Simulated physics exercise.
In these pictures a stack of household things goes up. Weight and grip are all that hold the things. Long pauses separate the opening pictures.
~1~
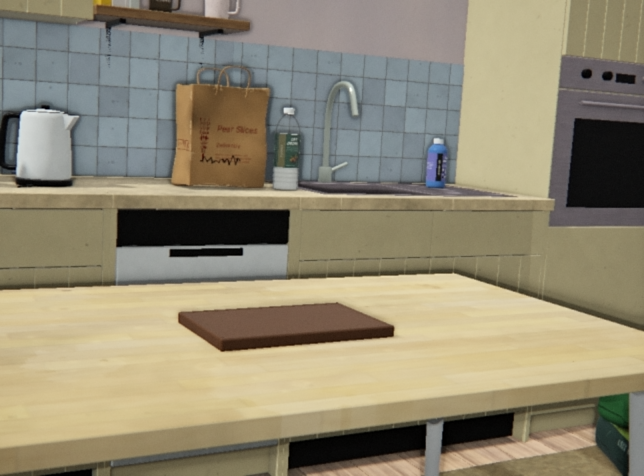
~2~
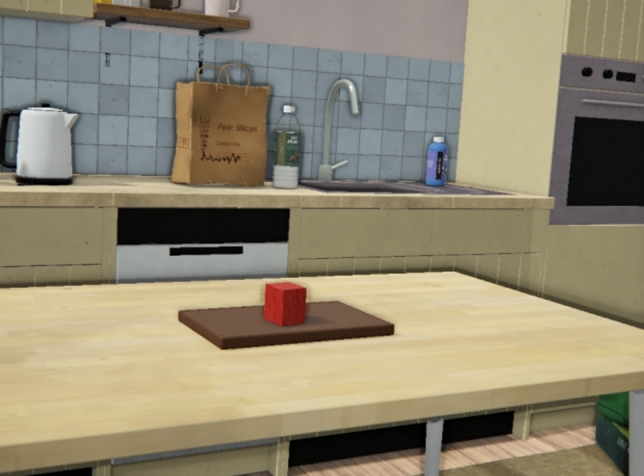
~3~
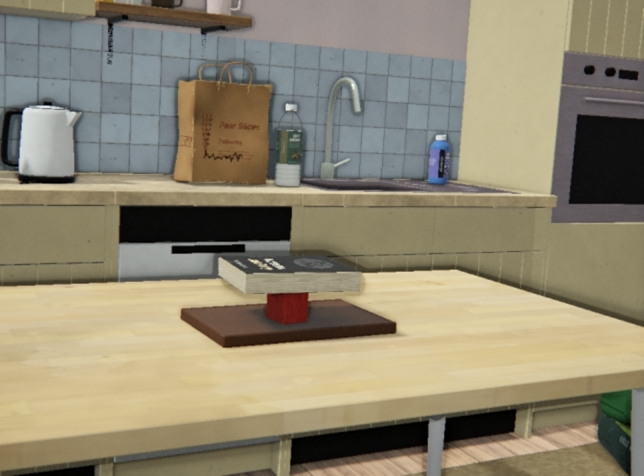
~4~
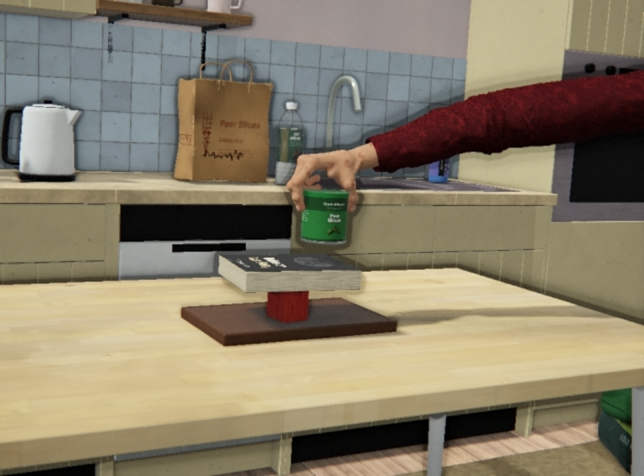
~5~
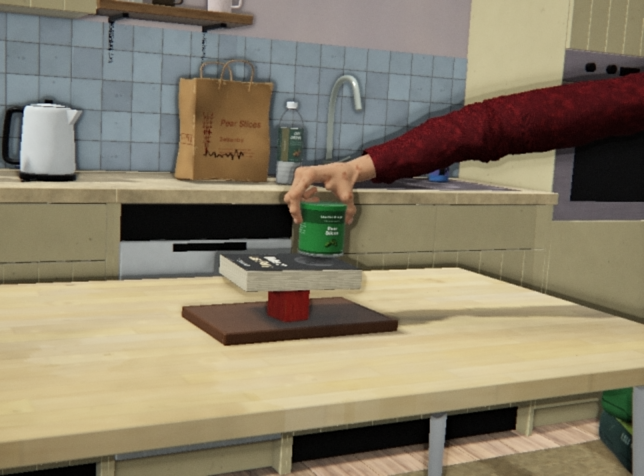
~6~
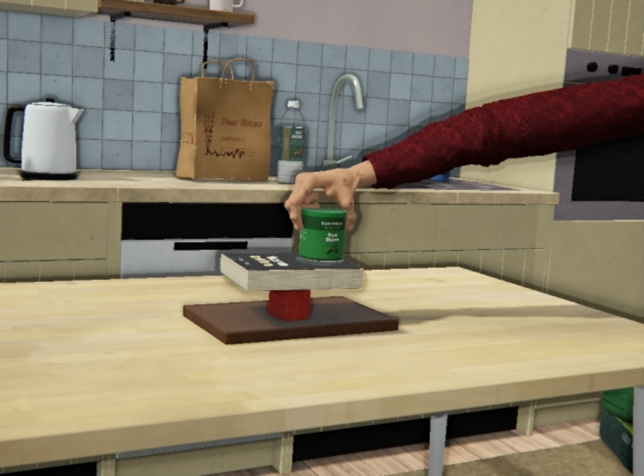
A hand lowers a green pot onto a black book balanced over a red block.
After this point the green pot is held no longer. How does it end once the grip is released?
It ends with the pile still standing.
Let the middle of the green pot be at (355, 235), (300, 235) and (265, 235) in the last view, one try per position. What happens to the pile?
Topples over, stays standing, stays standing.
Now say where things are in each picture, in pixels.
In the first picture, the last thing is not in view yet; brown tray (286, 325).
In the second picture, the last thing is not in view yet; red block (285, 304).
In the third picture, the last thing is not in view yet; black book (288, 273).
In the fourth picture, still above its spot; green pot (325, 216); brown tray (289, 319).
In the fifth picture, still above its spot; green pot (322, 229); red block (289, 300).
In the sixth picture, in place under the hand; green pot (323, 235); black book (290, 270).
Then, 0.50 s on from there, no change.
Then, 1.30 s on from there, green pot resting near (322, 235).
In the end, all 4 unmoved. At the end, from the last picture's camera, green pot near (322, 235). The pile holds.
